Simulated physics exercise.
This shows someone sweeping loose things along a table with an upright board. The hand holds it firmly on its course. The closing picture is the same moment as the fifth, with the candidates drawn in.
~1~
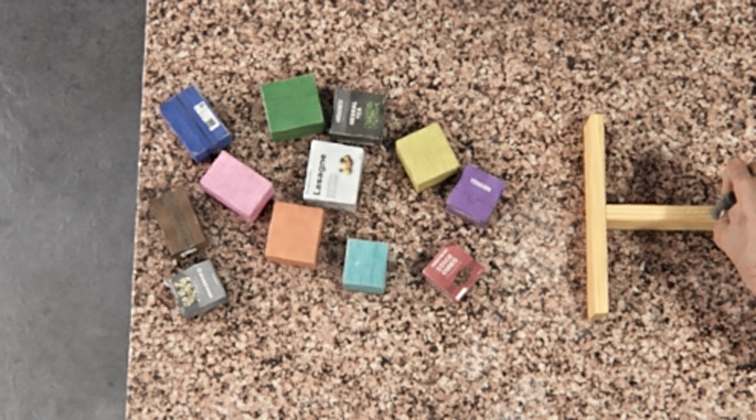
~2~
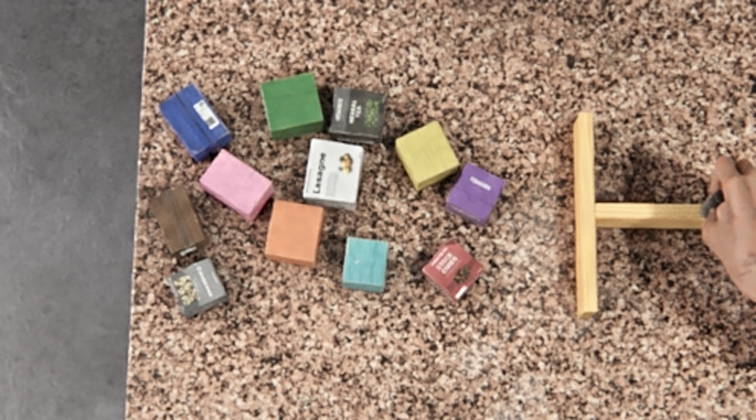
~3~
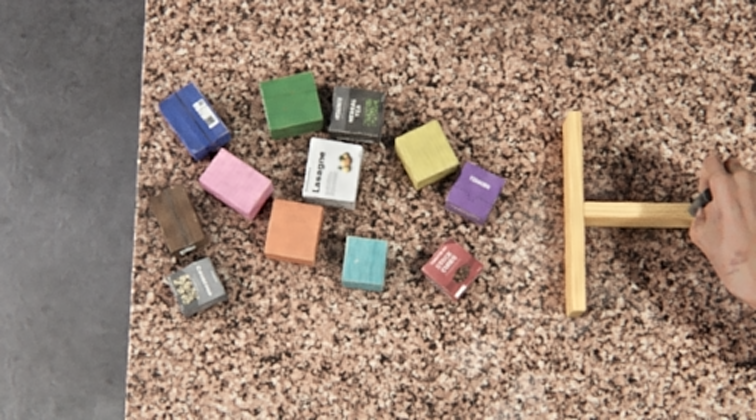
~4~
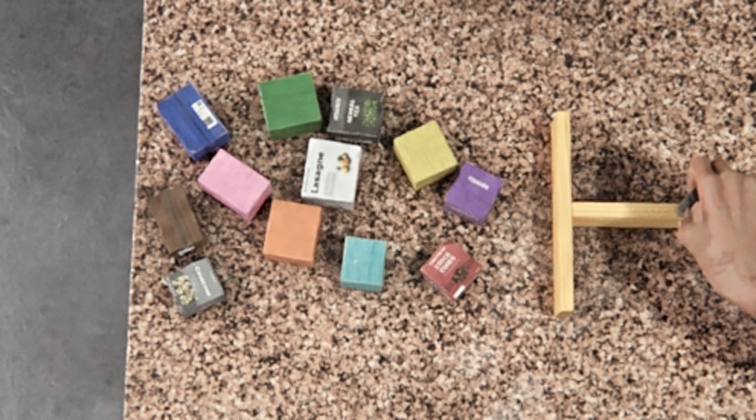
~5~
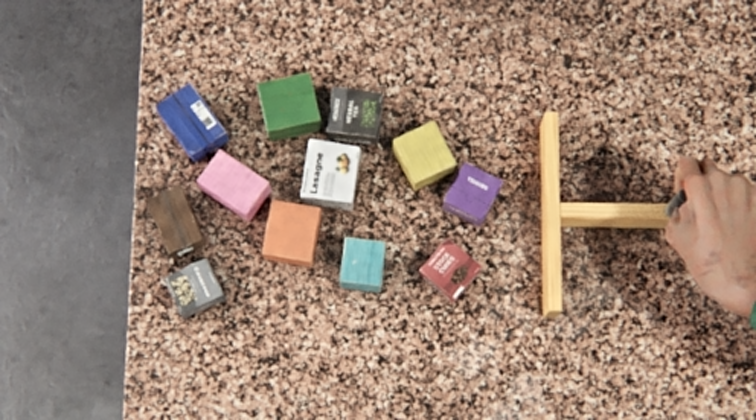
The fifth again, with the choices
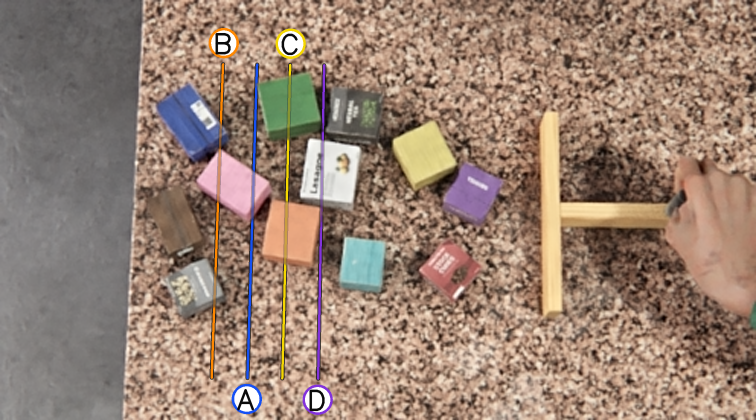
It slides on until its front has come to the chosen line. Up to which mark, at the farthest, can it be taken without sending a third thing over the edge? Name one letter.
As far as mark A.
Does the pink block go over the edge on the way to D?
By then, no.
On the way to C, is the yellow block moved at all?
Yes.
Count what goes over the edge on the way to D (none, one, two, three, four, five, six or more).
By then, none.
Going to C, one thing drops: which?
It is the brown box.
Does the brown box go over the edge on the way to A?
Yes.
On the marked copy, A at (252, 217); B at (217, 217); C at (286, 218); D at (321, 218).
With A. Early on, board (446, 209); red packet (406, 276); yellow block (402, 151).
Further on, board (337, 208); brown box (167, 225); pink block (202, 182).
At the end, board (255, 207); brown box over the edge; pink block over the edge; two fallen.
As for the rest, B drops four; C is within the limit but short; D is within the limit but short.
